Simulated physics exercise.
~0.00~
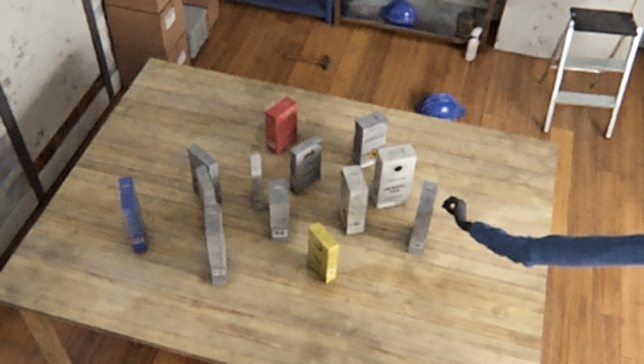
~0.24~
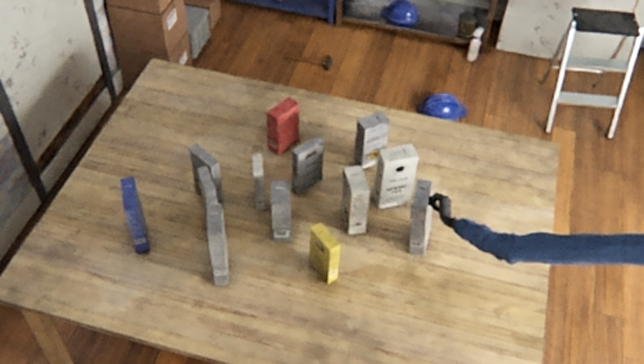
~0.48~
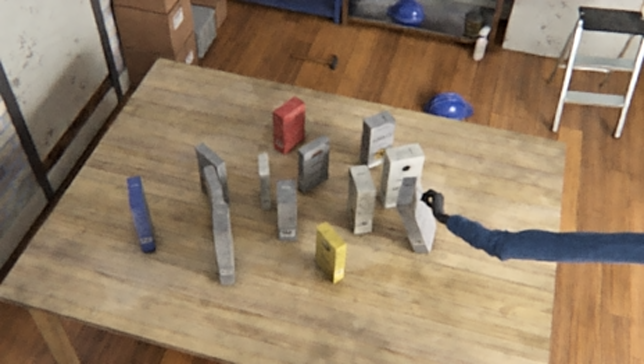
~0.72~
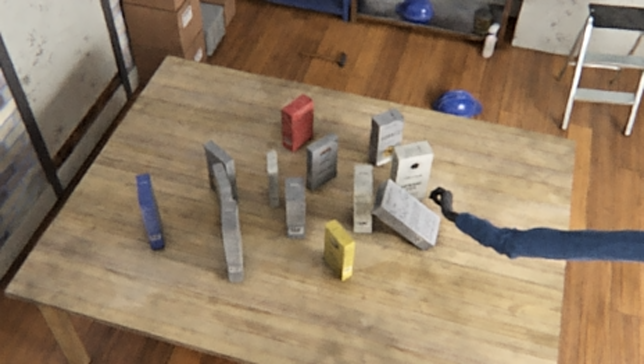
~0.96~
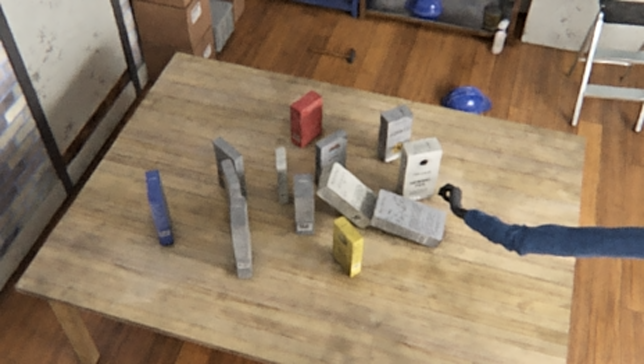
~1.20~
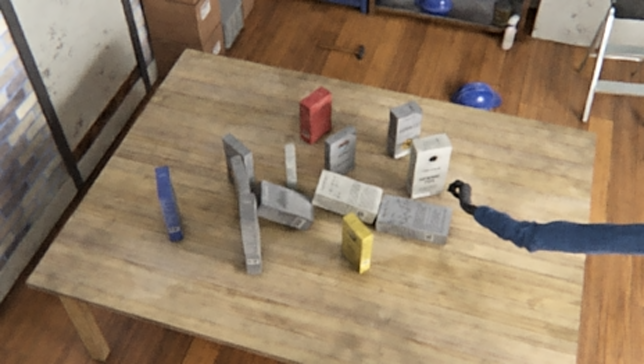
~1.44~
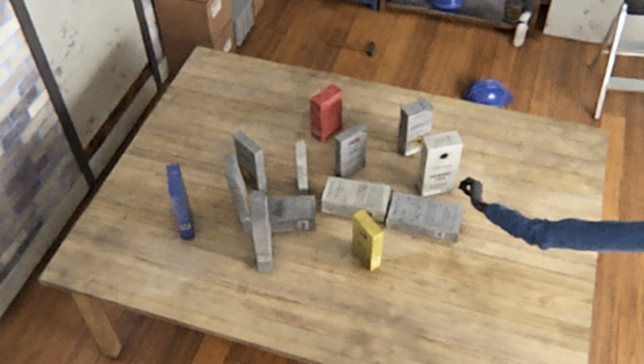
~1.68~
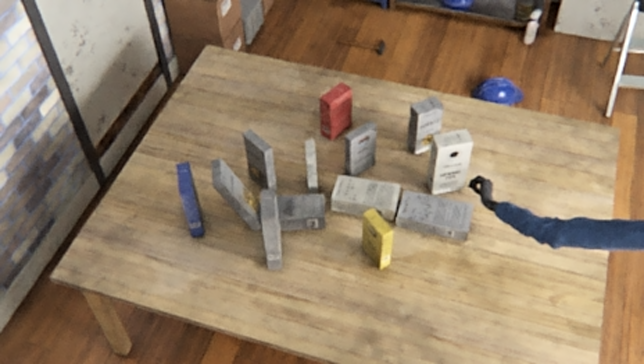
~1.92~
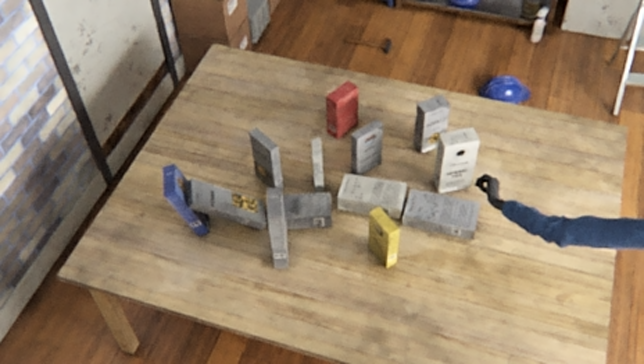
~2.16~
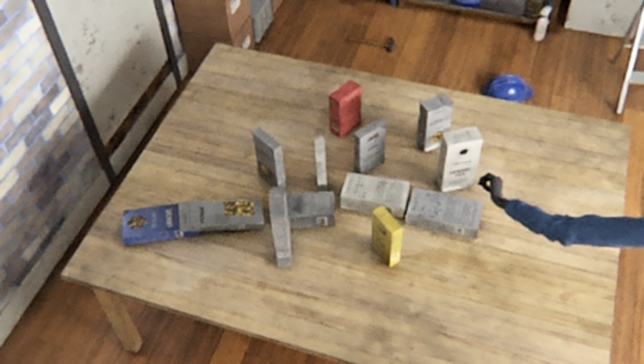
A hand tips a gray box, toppling others leftward until the blue box falls flat.
